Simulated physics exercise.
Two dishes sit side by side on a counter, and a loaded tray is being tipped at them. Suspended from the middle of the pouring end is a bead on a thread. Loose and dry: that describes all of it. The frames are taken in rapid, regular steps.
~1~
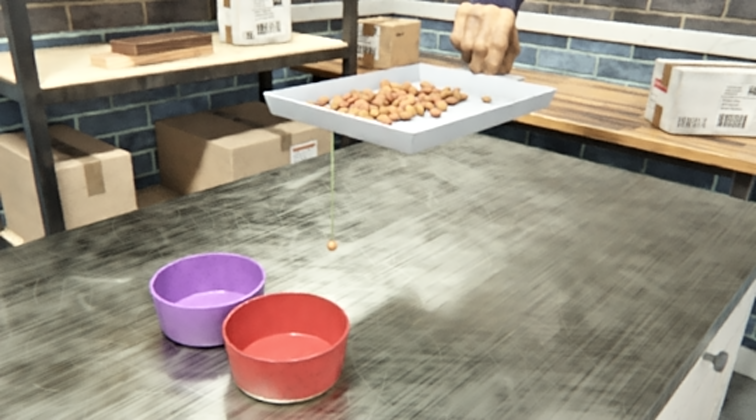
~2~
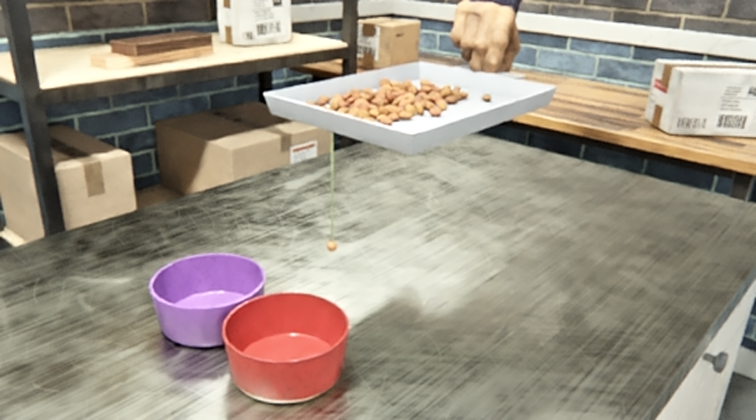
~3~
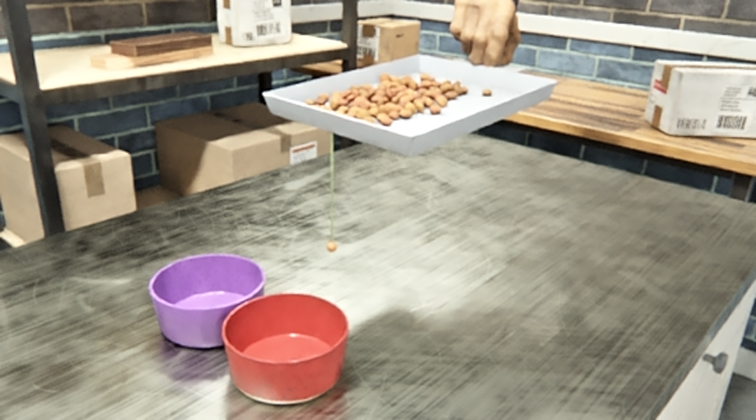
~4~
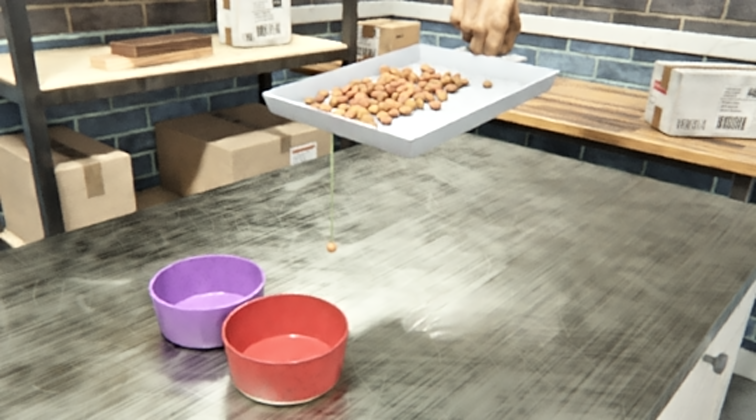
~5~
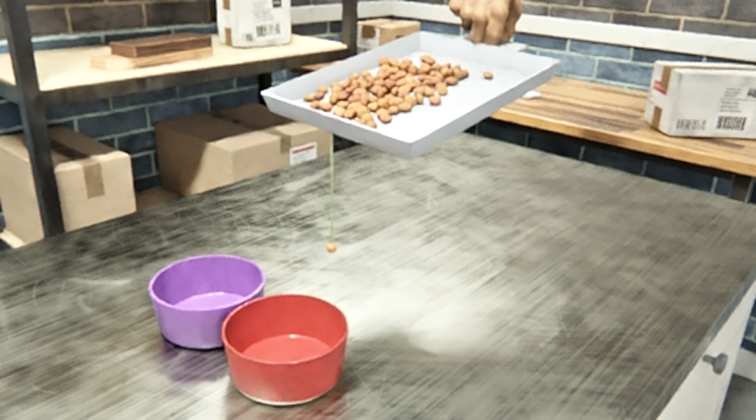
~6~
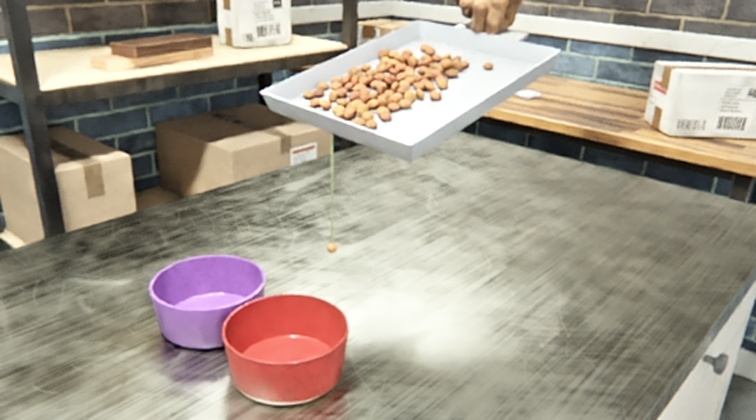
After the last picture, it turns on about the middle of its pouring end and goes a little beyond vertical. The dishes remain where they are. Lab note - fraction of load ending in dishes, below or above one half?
Below one half.
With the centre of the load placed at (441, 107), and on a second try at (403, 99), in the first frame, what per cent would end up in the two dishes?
You'd get near 10 percent first and near 10 percent after that.
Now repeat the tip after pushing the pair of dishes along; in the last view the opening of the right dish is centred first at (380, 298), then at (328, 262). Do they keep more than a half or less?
In order, they'd catch a major share, and next a minor share.
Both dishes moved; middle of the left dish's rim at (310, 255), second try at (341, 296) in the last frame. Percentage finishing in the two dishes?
In order: 60 percent and 80 percent.
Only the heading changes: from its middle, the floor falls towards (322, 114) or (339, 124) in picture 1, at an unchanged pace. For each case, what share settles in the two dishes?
Case one near 0 %; case two near 30 %.
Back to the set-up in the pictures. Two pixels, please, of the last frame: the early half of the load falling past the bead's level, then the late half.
Earlier half at (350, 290), later half at (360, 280).
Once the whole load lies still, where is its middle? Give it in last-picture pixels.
Once nothing moves, the middle sits near (352, 346).
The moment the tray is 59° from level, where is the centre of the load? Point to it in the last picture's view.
Look close to (361, 104) in the last picture.
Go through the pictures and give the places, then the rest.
The first frame shows corners of the pouring end at (271, 93) and (412, 130), level; middle of the load at (389, 104), bits of dog kibble; left dish at (162, 317); right dish at (238, 369); bead on its thread at (332, 246).
The second frame shows corners of the pouring end at (271, 93) and (412, 131), level; middle of the load at (389, 103).
The third frame shows corners of the pouring end at (271, 93) and (411, 133), tipped barely, lowest at the right corner; middle of the load at (389, 100).
The fourth frame shows corners of the pouring end at (270, 93) and (411, 136), tipped a little, lowest at the right corner; middle of the load at (389, 95).
The fifth frame shows corners of the pouring end at (269, 92) and (410, 138), tipped a little, lowest at the right corner; middle of the load at (388, 90).
The sixth frame shows corners of the pouring end at (268, 91) and (410, 141), tipped a little, lowest at the right corner; middle of the load at (388, 84); left dish at (162, 319); right dish at (237, 371).
Soon after the last picture, tray tipped steeply; nearly all on the tray; a stray few in the air.
A little later, tray tipped right over; a small part on the tray; a small part in the right dish; a stray few in the left dish; about a third outside both; about a third in the air.
Later still, tray tipped past a quarter turn; a small part in the right dish; a small part in the left dish; most outside both.
At rest, tray tipped past a quarter turn; a small part in the right dish; a small part in the left dish; most outside both.
